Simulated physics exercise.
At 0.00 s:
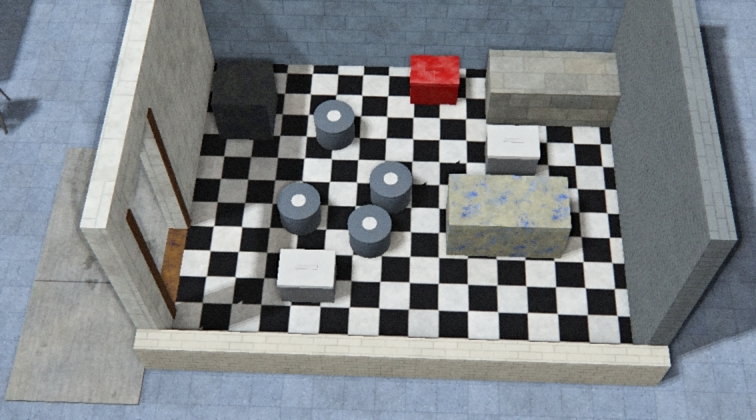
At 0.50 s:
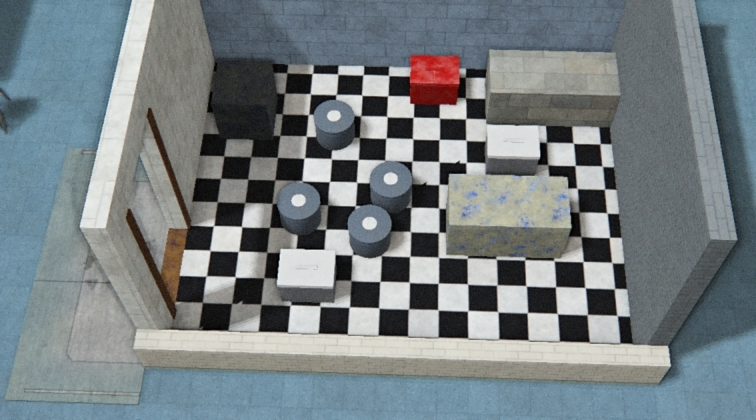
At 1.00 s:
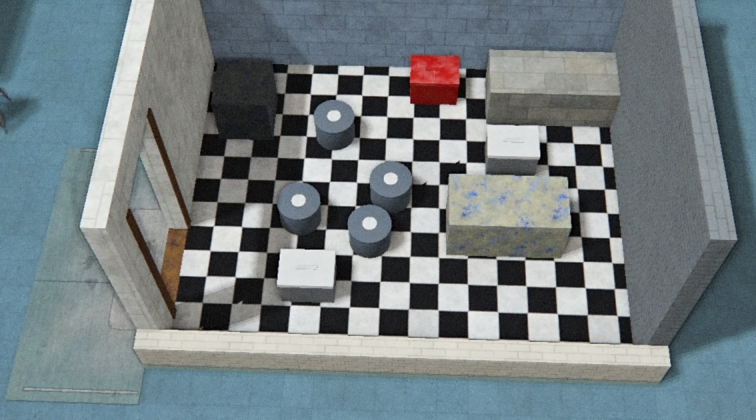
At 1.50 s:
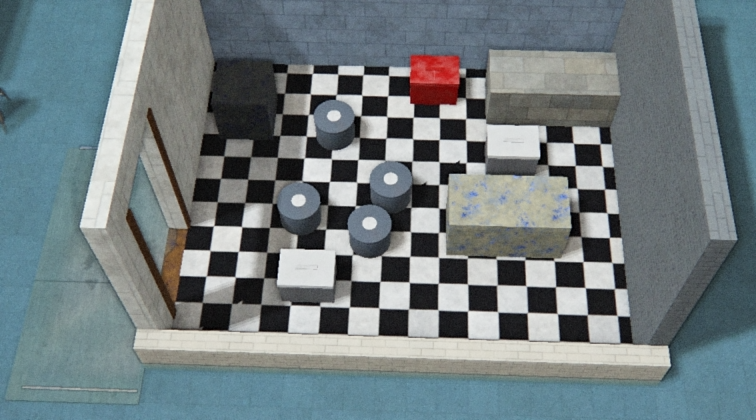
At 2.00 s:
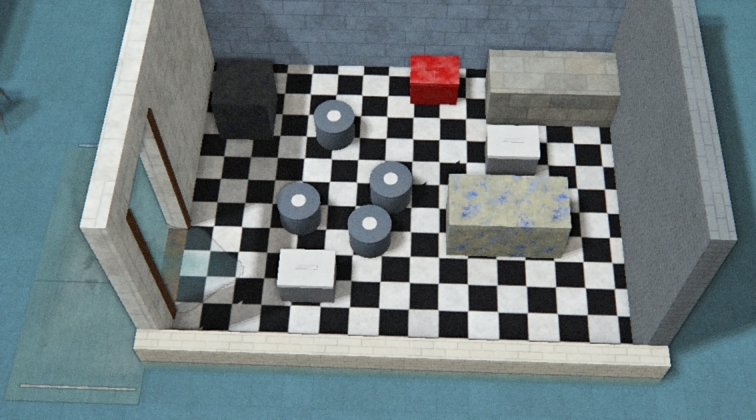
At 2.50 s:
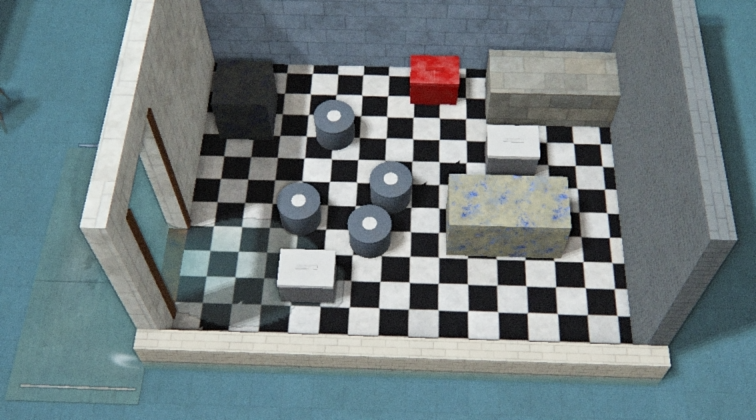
Water covers the ground outside, then spreads through the doorway onto the checkered floor.
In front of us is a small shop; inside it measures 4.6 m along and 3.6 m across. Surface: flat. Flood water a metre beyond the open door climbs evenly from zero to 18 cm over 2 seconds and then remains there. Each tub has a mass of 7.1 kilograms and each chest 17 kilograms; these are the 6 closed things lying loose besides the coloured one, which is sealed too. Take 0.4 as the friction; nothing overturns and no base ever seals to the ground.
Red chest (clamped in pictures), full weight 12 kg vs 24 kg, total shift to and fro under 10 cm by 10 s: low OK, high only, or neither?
High only.
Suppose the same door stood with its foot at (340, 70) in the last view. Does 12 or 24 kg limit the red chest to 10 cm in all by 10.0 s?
Result: Lighter option suffices.
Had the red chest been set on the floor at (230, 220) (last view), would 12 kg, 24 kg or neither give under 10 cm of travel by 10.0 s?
Here only the heavier suffices.
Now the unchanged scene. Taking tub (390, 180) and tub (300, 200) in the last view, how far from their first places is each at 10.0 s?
120 cm, 200 cm.
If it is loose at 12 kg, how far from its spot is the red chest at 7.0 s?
Around 5 centimetres out of place.
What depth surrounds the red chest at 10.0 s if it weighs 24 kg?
Something like 8 centimetres.
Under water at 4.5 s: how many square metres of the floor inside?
Wet: Near 8.5 m2.
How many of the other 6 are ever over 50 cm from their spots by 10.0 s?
By my tally, 4.
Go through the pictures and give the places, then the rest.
In the first frame, the red chest at (435, 69), on the bottom; 0.0 m2 under water; 0 of 7 have shifted.
In the second frame, the red chest at (435, 69) rests on the ground; 0.0 m2 under water; 0 of 7 have shifted.
In the third frame, the red chest at (435, 69), on the bottom; 0.0 m2 under water; 0 of 7 have shifted.
In the fourth frame, the red chest at (435, 69), on the bottom; water covers 0.0 m2; 0 of 7 have shifted.
In the fifth frame, the red chest at (435, 69) rests on the ground; 0.3 m2 under water; 0 of 7 have shifted.
In the sixth frame, the red chest at (435, 69), on the bottom; water covers 1.3 m2; 0 of 7 have shifted.
After 3.5 s the red chest would be 0 cm from its start with 12 kg and 0 cm from its start with 24 kg; 0 cm of water round it then.
After 4.5 s the red chest would be 0 cm from its start with 12 kg and 0 cm from its start with 24 kg; 0 cm of water round it then.
After 7.0 s the red chest would be 4 cm from its start with 12 kg and 0 cm from its start with 24 kg; 4 cm of water round it then.
After 10.0 s the red chest would be 22 cm from its start with 12 kg and 0 cm from its start with 24 kg; 8 cm of water round it then.
